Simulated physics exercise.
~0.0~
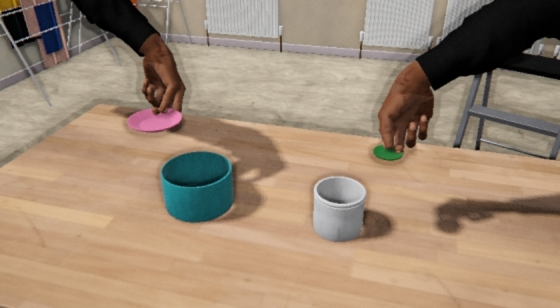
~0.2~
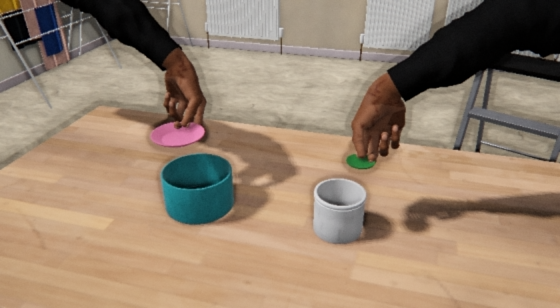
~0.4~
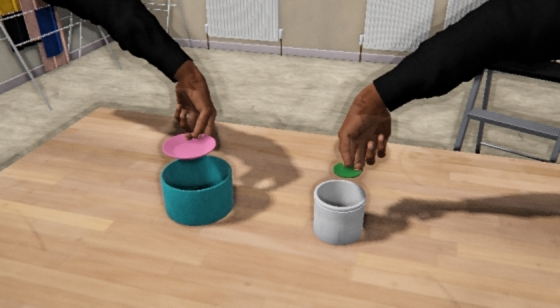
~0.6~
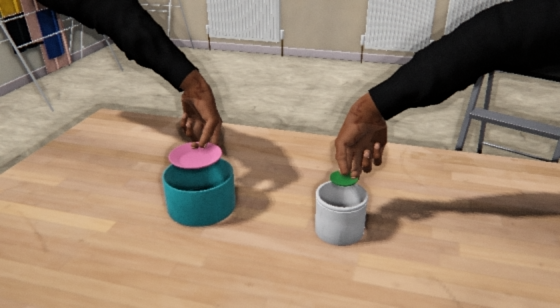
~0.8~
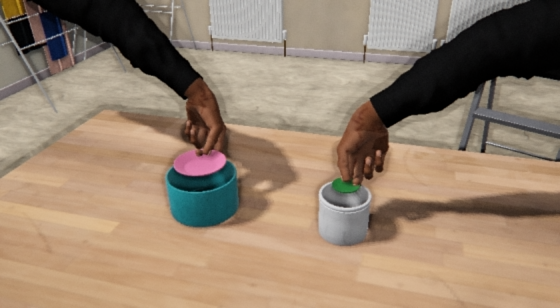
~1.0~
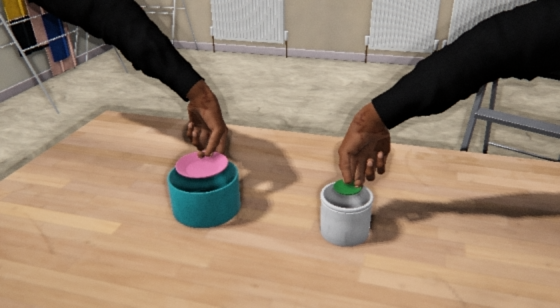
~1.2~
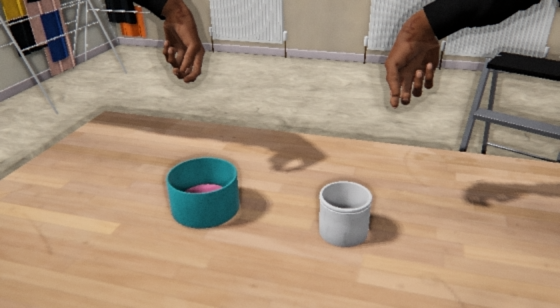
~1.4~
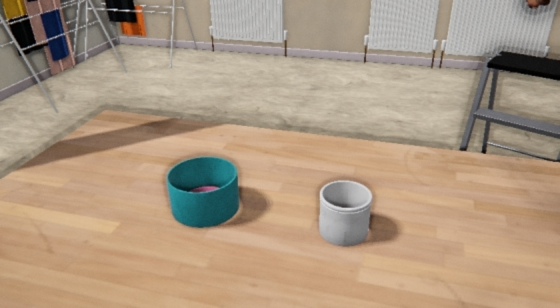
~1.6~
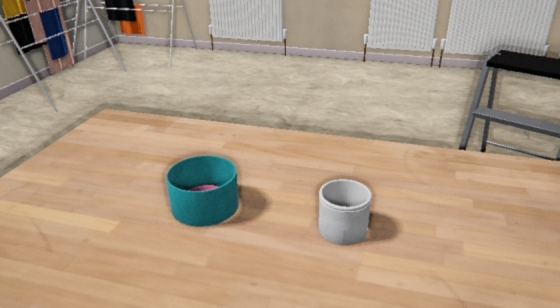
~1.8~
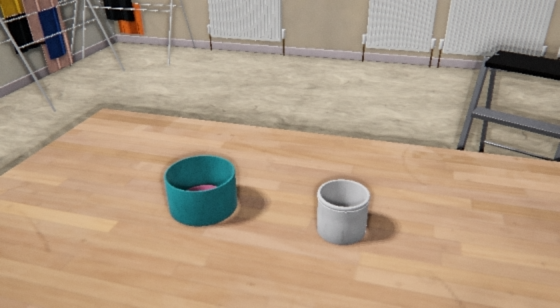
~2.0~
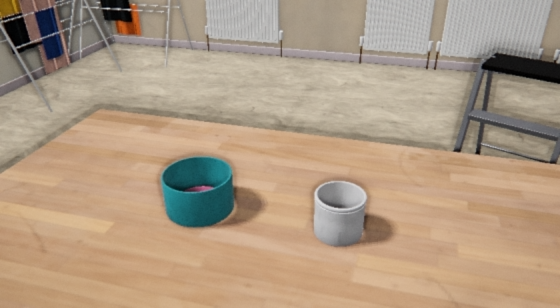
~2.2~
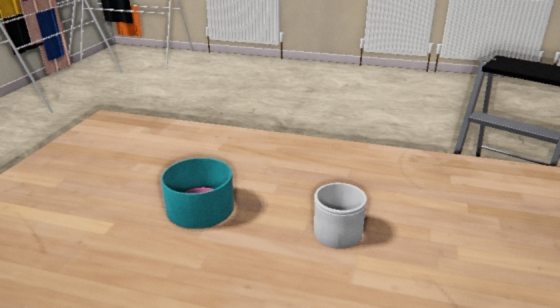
In this clip, two hands carry a pink saucer and a smaller green one over an open teal container and a grey one, then let go and withdraw. The pink saucer ends up low inside the teal container, while the green one drops out of sight into the grey.
